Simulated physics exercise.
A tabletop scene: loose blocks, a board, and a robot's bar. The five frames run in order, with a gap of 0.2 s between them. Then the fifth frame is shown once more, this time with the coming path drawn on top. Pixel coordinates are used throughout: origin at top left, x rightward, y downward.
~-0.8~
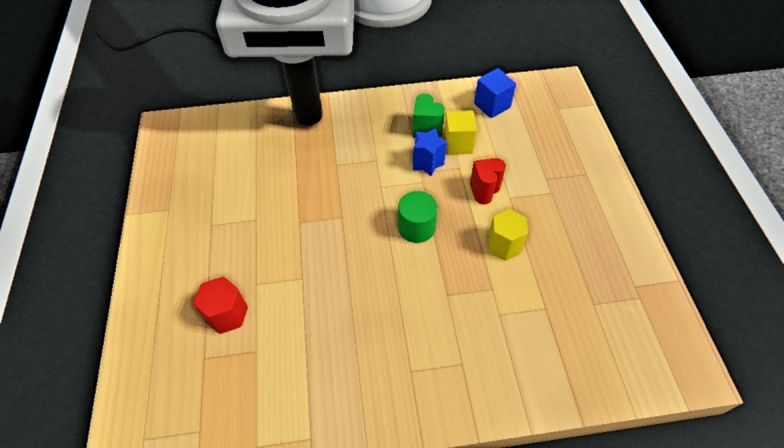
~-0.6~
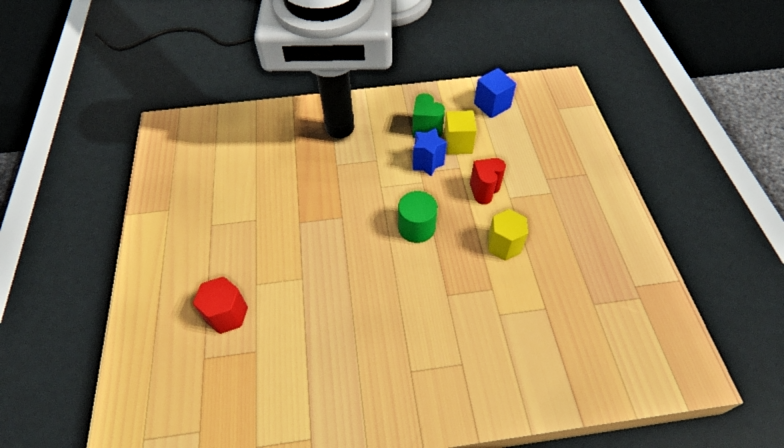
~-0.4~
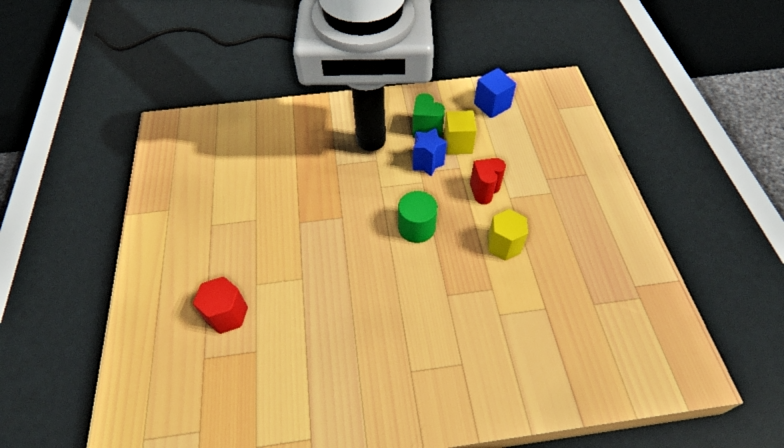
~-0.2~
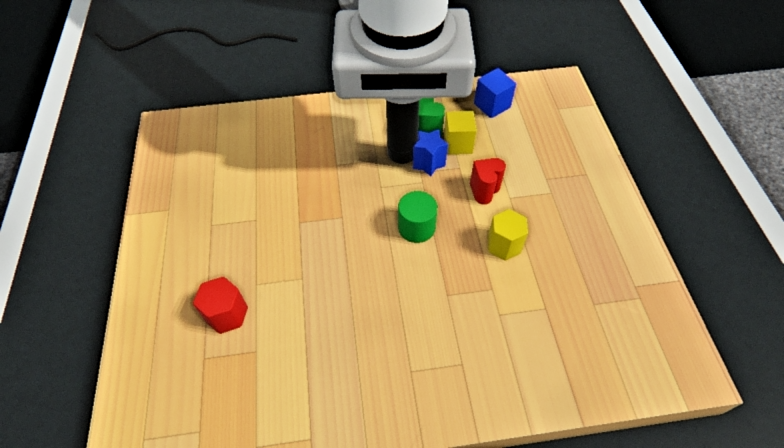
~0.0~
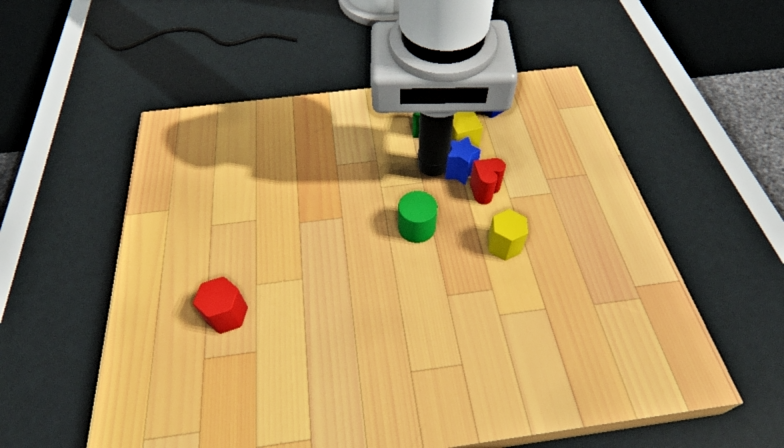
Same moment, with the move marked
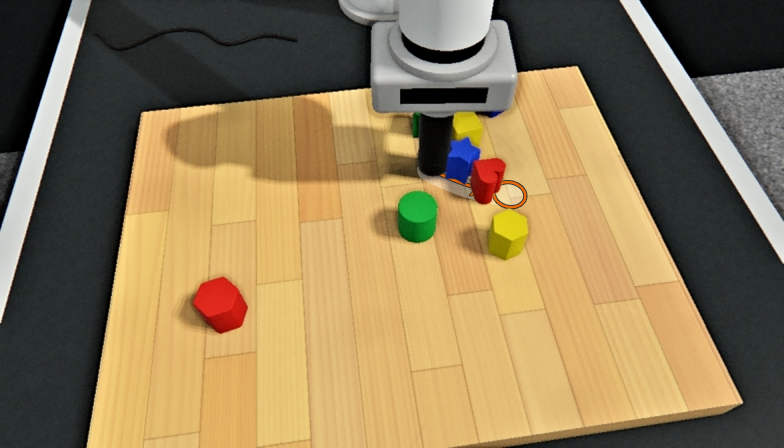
On a wooden board scattered with small colored blocks, a robot arm slid its black bar rightward and slightly toward the viewer, then pushed the blue star to the right, close beside the red heart.
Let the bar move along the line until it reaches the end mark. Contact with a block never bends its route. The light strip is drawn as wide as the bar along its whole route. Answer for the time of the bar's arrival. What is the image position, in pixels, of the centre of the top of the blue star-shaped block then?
Close to (514, 149).
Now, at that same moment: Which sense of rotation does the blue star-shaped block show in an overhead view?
From above, it looks like the blue star-shaped block goes counterclockwise.
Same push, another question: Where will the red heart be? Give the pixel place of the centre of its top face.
The point I'd pick in the picture is (544, 184).
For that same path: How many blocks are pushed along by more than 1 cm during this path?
2 blocks.
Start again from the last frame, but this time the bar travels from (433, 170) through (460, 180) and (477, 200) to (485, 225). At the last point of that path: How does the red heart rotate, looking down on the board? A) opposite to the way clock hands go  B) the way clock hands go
B.
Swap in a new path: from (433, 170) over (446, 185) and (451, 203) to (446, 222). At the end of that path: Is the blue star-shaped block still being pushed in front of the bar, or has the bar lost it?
Slid off.
Drawn move, from (433, 170) by way of (456, 181) and (482, 189) to (510, 194).
The first path, step by step. Halfway along, bar at (471, 181); blue star-shaped block at (498, 152), turned 30° anticlockwise; red heart at (515, 175), turned 65° clockwise.
At the end, bar at (511, 190); blue star-shaped block at (514, 149), turned 85° anticlockwise; yellow square still; red heart at (544, 184), turned 45° clockwise.
